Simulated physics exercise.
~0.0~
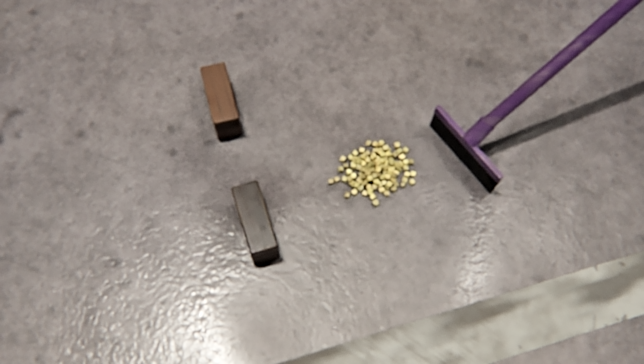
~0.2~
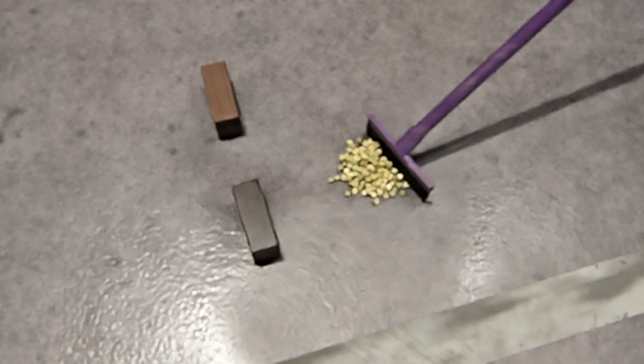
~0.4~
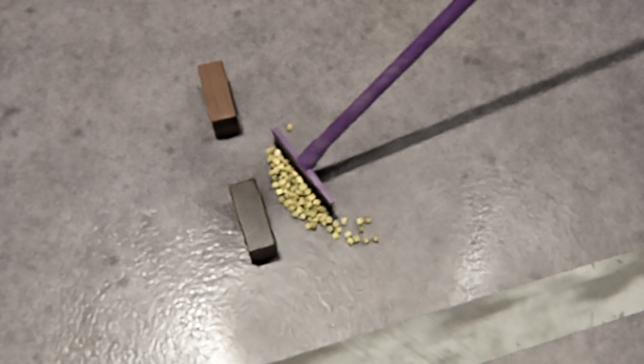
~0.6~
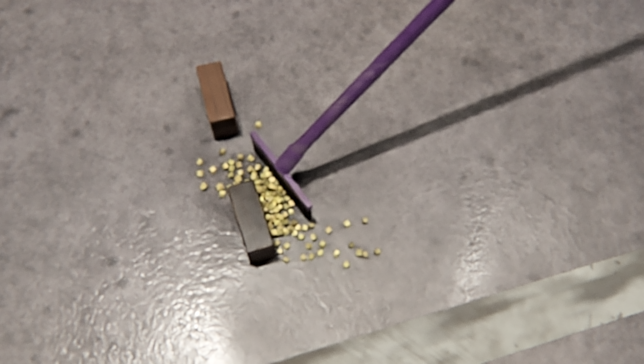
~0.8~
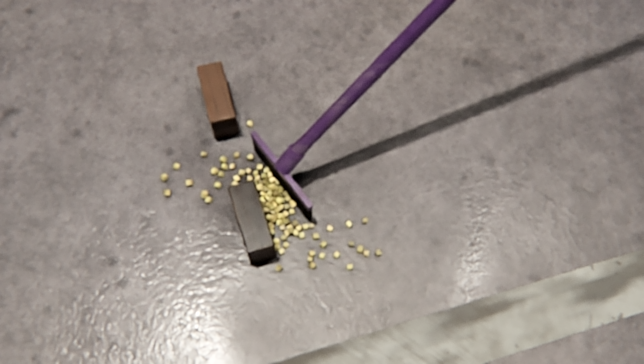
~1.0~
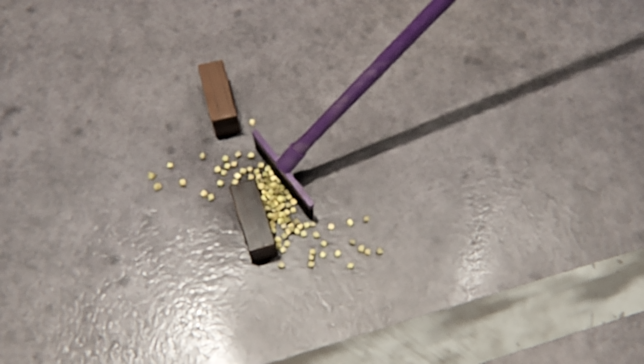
On a grey floor, a purple-handled squeegee pushes a pile of small yellow cubes left toward a brown block and a dark block, then stops. Some cubes scatter through the gap and around the dark block, while most stay bunched between it and the blade.
